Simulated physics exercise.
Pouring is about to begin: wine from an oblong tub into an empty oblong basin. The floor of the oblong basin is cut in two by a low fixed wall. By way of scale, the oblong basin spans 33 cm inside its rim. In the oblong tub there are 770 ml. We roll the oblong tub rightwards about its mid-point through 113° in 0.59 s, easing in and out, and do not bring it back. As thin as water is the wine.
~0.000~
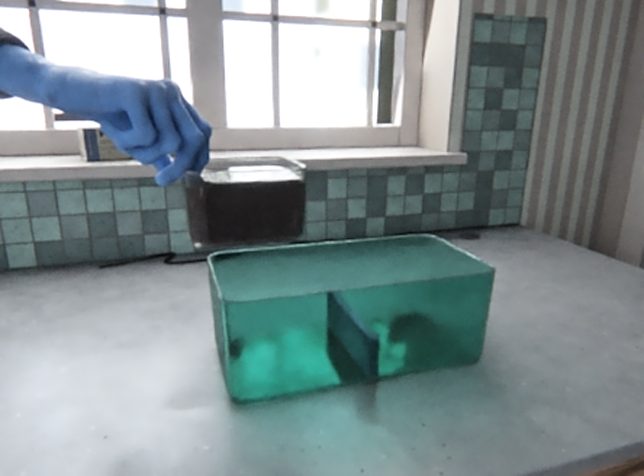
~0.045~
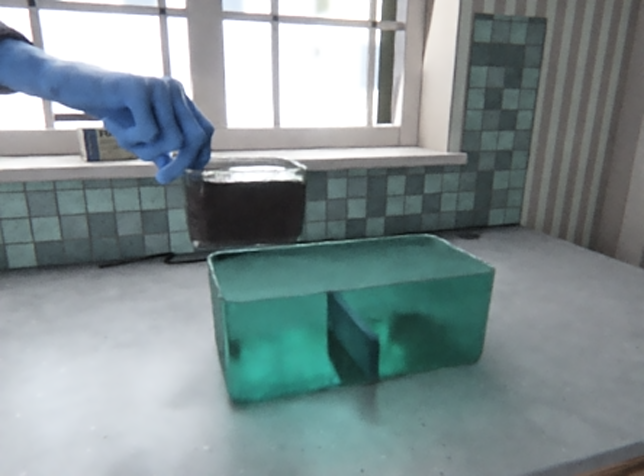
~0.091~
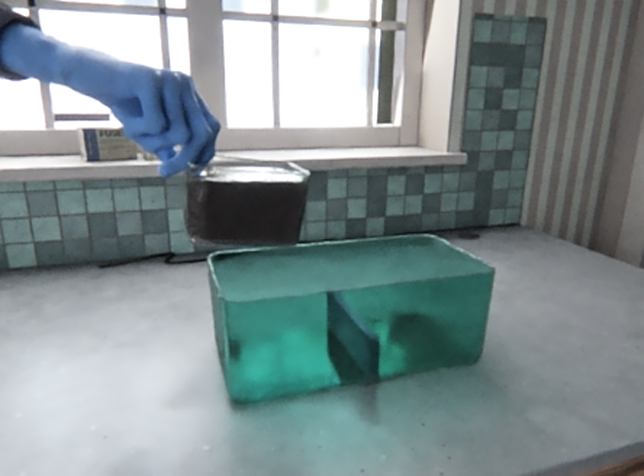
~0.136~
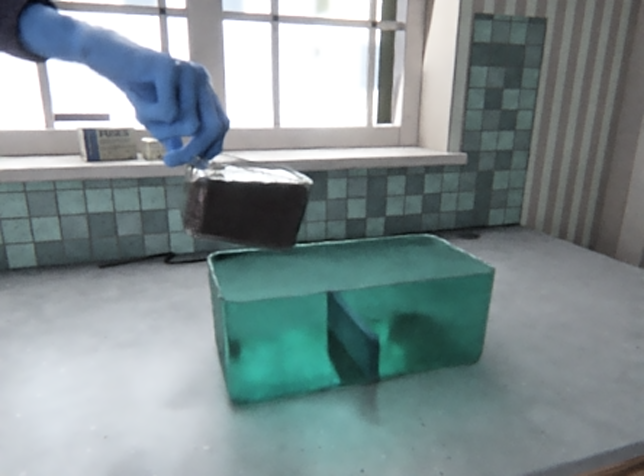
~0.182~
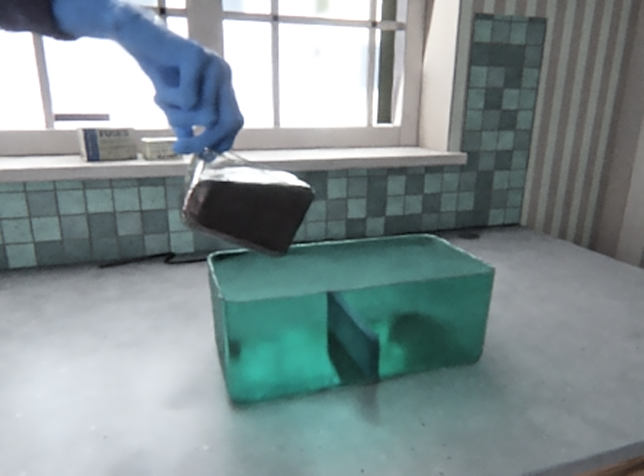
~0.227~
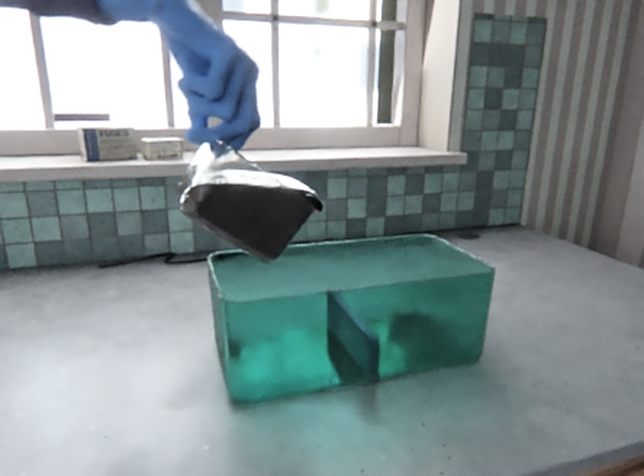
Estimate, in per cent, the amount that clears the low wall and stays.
Roughly 17 percent.
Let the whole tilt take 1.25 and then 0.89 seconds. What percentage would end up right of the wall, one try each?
Respectively 45 and 35 %.
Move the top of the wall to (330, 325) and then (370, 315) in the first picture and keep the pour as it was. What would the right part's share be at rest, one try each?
Try 1: 55 %; try 2: 10 %.
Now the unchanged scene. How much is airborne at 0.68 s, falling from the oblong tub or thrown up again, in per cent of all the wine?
Estimated airborne part: Roughly 4 per cent.
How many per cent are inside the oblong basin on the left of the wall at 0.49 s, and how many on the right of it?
About 44 left, 14 right.
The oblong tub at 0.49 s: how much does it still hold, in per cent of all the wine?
Roughly 22 %.
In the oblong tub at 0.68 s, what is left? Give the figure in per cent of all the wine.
About 2 % is still there.
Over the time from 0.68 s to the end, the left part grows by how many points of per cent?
3 %.
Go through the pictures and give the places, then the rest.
In the first frame, it leans 0°; its right rim is at (296, 164); the wine meets the walls at (185, 177) and (293, 173); the oblong basin's rim runs from (214, 277) to (462, 252); the wall's top is at (350, 312).
In the second frame, it leans 2°; its right rim is at (297, 165); the wine meets the walls at (186, 176) and (293, 173).
In the third frame, it leans 7°; its right rim is at (299, 170); the wine meets the walls at (187, 175) and (295, 174).
In the fourth frame, it leans 14°; its right rim is at (302, 178); the wine meets the walls at (190, 176) and (298, 176).
In the fifth frame, it leans 25°; its right rim is at (304, 189); the wine meets the walls at (189, 179) and (300, 182); 2 per cent is over the edge.
In the sixth frame, it leans 36°; its right rim is at (304, 201); the wine meets the walls at (187, 181) and (303, 195); 6 per cent is over the edge.
After 0.49 s the tilt is 105° and 21 per cent is still to pour, 45 is left of the wall and 14 right of it.
After 0.68 s the tilt is 113° and 2 per cent is still to pour, 78 is left of the wall and 16 right of it.
After 0.87 s the tilt is 113° and 0 per cent is still to pour, 81 is left of the wall and 17 right of it.
After 1.09 s the tilt is 113° and 0 per cent is still to pour, 81 is left of the wall and 17 right of it.
In the end 81 per cent lies left of the wall, 17 right of it and 2 outside.
